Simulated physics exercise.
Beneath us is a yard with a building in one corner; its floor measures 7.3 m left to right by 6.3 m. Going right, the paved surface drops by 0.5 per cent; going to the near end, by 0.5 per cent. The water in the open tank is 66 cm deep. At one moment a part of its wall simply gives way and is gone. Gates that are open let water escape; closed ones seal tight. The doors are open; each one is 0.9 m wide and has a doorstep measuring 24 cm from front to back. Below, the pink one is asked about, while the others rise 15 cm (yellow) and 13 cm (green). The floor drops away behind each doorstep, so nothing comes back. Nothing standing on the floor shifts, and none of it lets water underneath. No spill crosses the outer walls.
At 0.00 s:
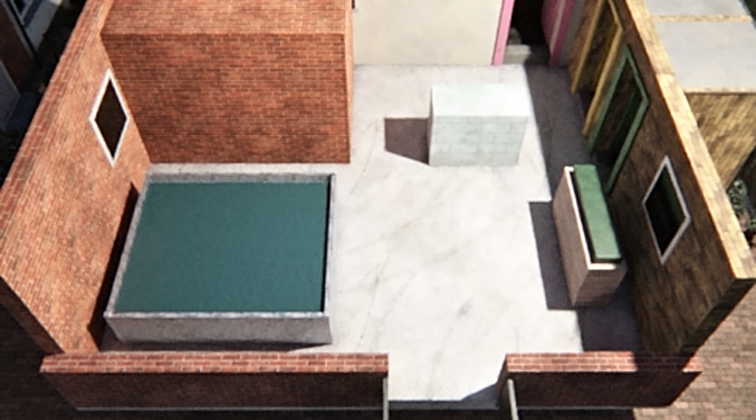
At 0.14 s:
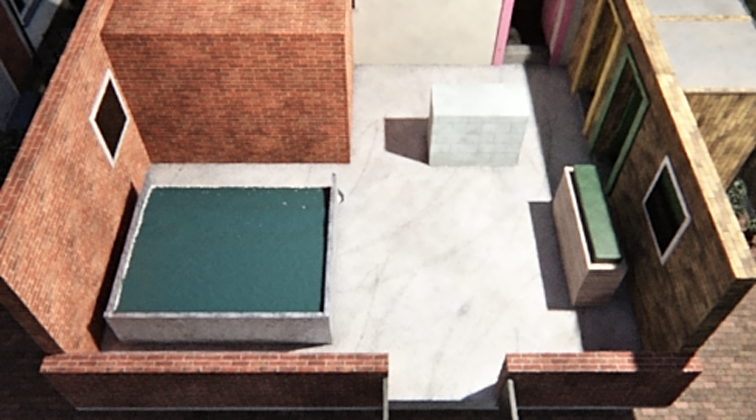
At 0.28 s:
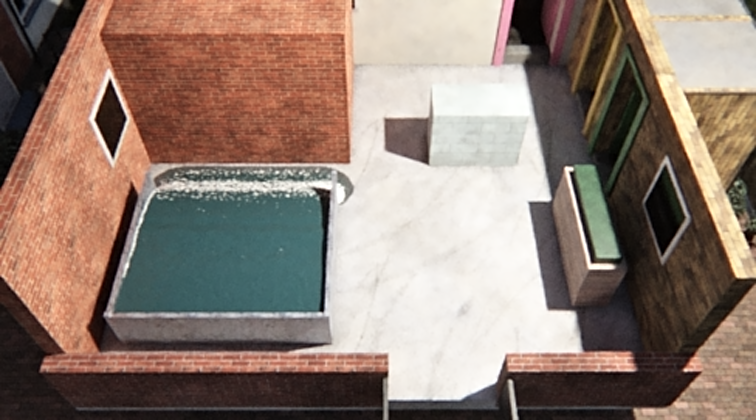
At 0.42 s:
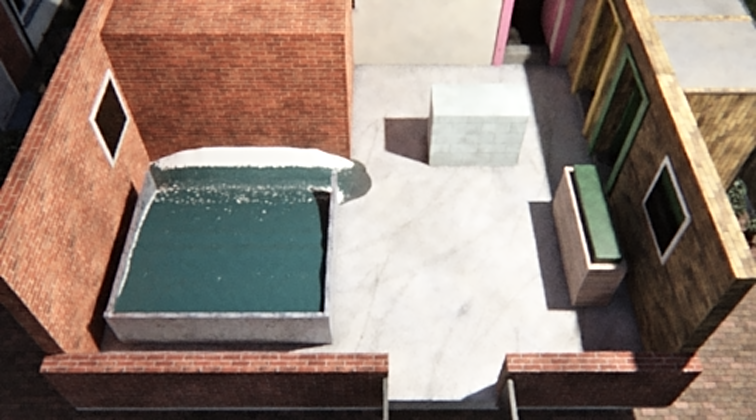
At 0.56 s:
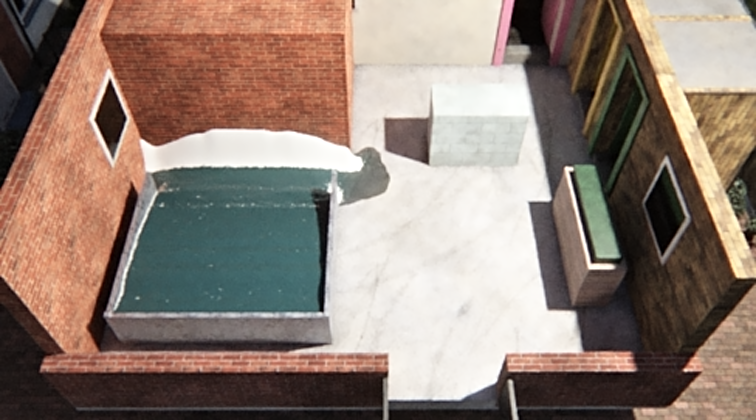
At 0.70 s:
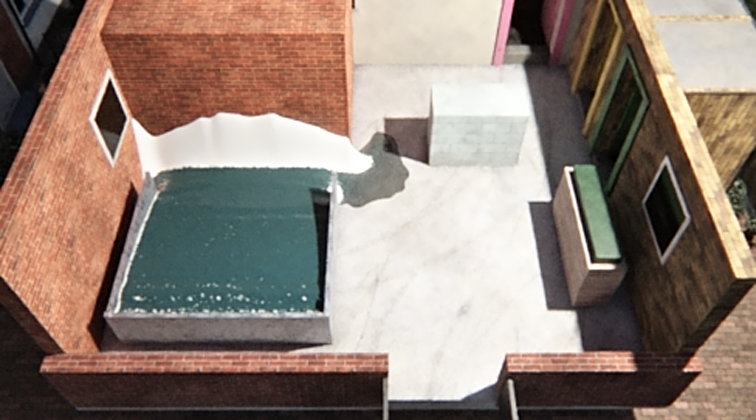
At first, dark green water lies still in an open tank in the left part of a walled yard, beside a brick building. Then the water stirs and white foam breaks along its far edge, and water pours out over that side, rising against the brick wall and spreading right across the pale floor.
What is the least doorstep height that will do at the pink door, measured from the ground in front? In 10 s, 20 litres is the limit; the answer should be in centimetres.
The least height is some 6.5 cm.
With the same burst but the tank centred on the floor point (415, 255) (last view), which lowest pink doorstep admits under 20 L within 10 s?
That setup calls for roughly 20 cm.
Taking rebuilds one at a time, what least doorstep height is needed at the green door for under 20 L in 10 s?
At green, about 18 cm.
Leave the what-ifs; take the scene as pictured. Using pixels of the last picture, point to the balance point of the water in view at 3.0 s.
I'd put it close to (276, 238).
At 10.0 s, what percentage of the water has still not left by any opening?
Roughly 92 %.
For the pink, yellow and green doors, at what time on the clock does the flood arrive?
Front log: Pink = 3.0 s, yellow = 3.0 s, green = 2.2 s.
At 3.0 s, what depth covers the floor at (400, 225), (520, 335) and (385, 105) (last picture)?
3, 1 and 3 cm, respectively.
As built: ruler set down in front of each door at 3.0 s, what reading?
Door by door in cm - pink 3, yellow 1, green 20.
After 1.4 s water covers 20 % of the floor, deepest (61 cm) near (150, 171); it has not reached the pink door.
After 3.0 s water covers 65 % of the floor, deepest (45 cm) near (92, 381); 3 cm at the pink door, 0 litres in over its 26 cm doorstep.
After 10.0 s water covers 100 % of the floor, deepest (22 cm) near (177, 197); 12 cm at the pink door, 0 litres in over its 26 cm doorstep.
At the pink door as built, the water arrived by 2.9 s and peaked near 12 cm at 10.0 s.
Run again over the same 10 s with other heights there, 26 litres in over 6 cm, 15 litres over 7 cm. The limit of 20 litres is kept from about 6.5 cm up.
